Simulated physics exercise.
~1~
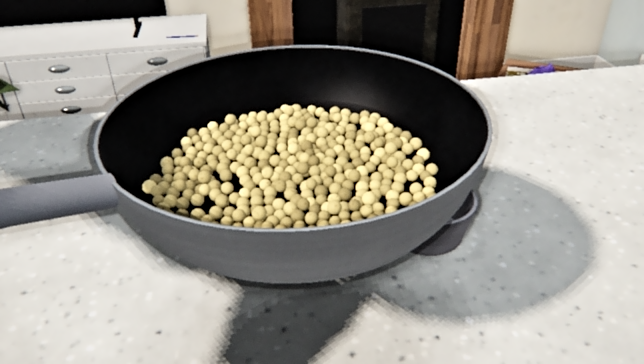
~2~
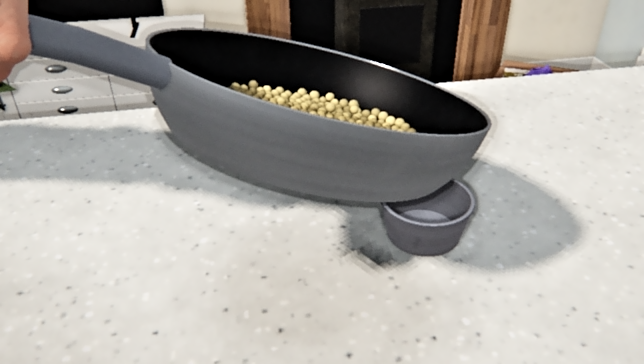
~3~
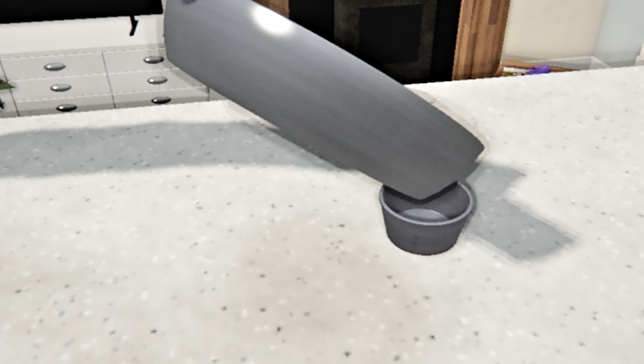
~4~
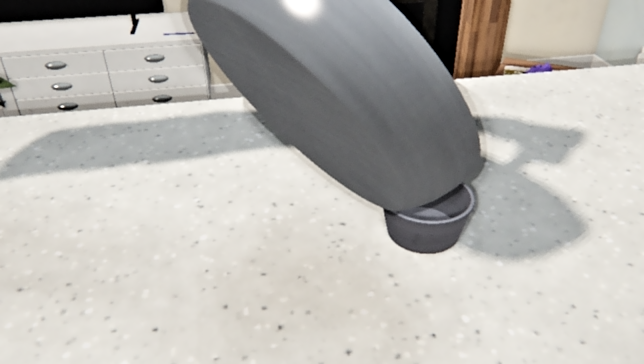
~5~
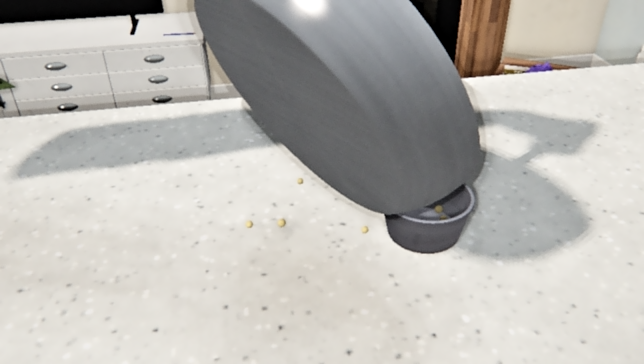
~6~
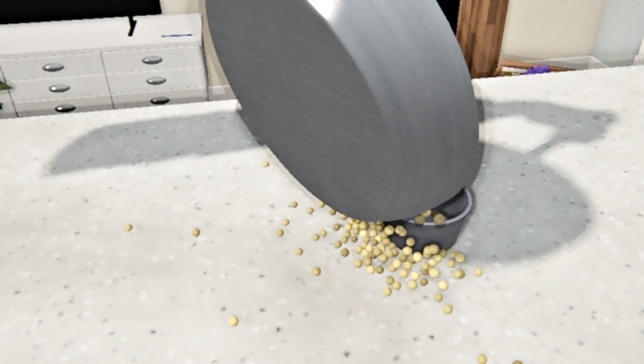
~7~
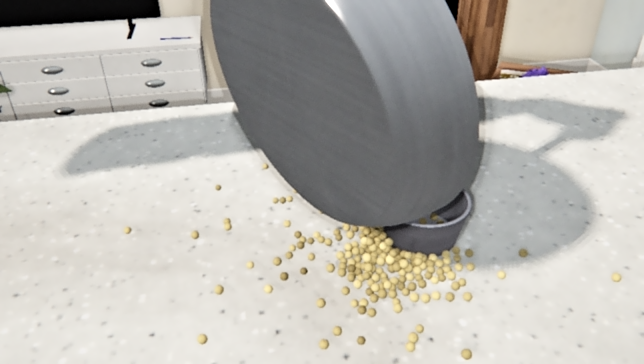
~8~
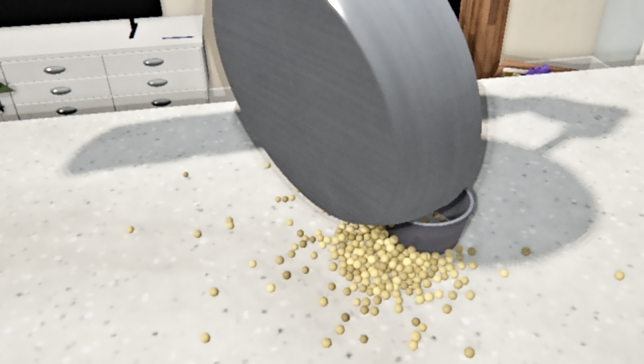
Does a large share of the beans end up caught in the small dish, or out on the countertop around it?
A large share of the beans ends up out on the countertop, heaped and scattered around the small dish. The dish itself ends up with little or nothing.
